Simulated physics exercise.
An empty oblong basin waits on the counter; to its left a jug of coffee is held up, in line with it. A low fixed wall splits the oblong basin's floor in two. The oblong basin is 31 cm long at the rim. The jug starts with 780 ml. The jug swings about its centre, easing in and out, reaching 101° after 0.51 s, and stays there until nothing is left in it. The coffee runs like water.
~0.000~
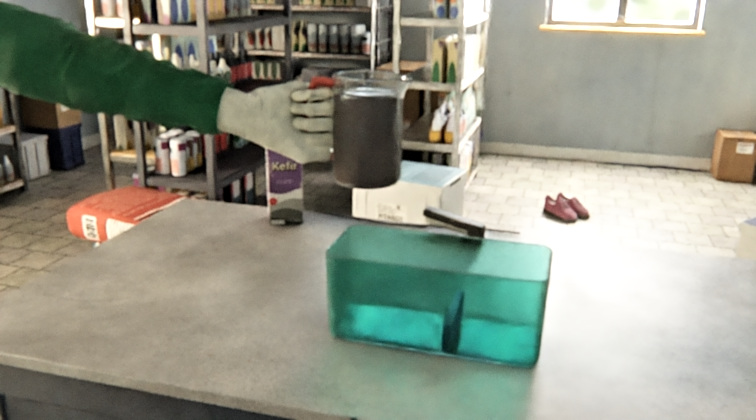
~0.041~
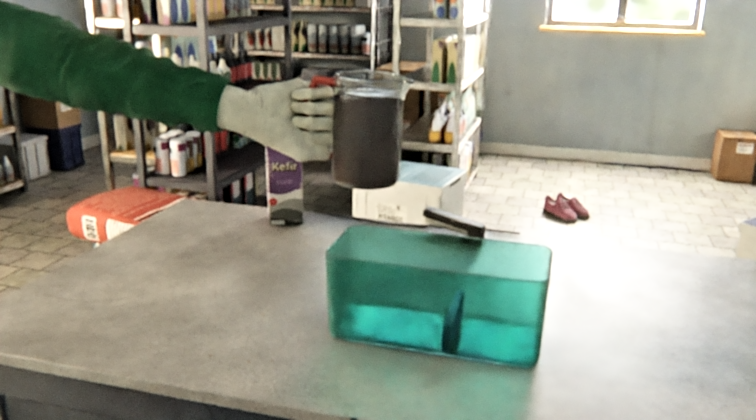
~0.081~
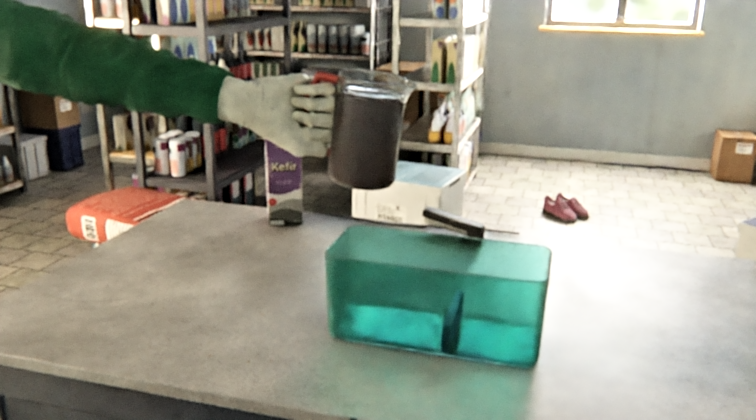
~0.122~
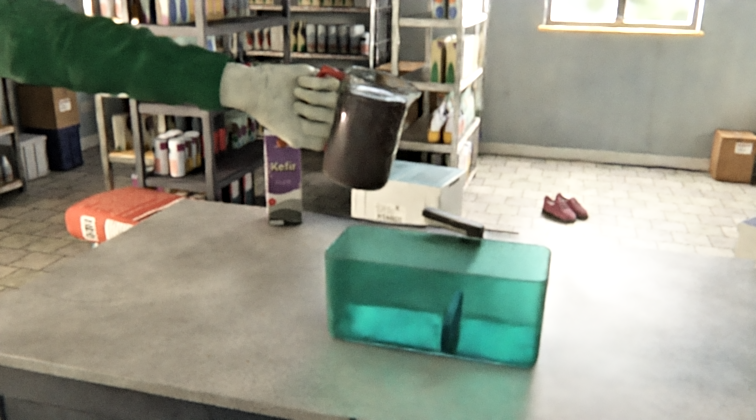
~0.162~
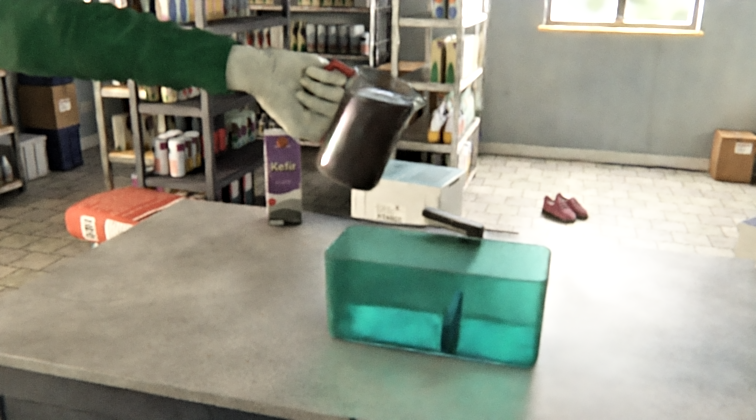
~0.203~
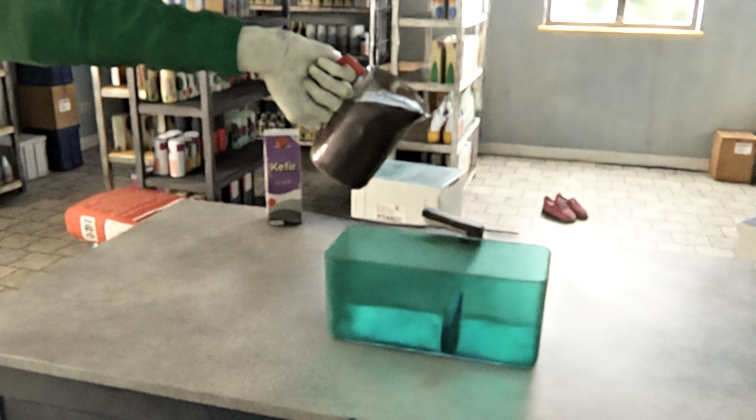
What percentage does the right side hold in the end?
The far part has some 83 per cent.
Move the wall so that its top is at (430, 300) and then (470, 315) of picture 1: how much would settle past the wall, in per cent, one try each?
In turn about 90 and 55 per cent.
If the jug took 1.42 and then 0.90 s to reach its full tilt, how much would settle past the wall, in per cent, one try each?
First 85, then 85 per cent.
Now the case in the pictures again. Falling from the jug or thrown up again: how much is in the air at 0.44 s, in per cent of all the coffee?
Near 26 in a hundred.
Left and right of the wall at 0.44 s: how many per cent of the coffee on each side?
Some 0 per cent left and 6 right.
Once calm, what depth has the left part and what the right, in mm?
Left about 6 mm, right about 44 mm.
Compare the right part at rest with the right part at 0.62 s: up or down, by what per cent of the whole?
It goes up by about 42.
Then, 0.44 s in, the tilt is 97° and 69 per cent is still to pour, 0 is left of the wall and 6 right of it.
Then, 0.62 s in, the tilt is 101° and 32 per cent is still to pour, 1 is left of the wall and 42 right of it.
Then, 0.81 s in, the tilt is 101° and 11 per cent is still to pour, 3 is left of the wall and 72 right of it.
Then, 1.01 s in, the tilt is 101° and 3 per cent is still to pour, 6 is left of the wall and 85 right of it.
Finally, 14 per cent lies left of the wall, 83 right of it and 3 outside.
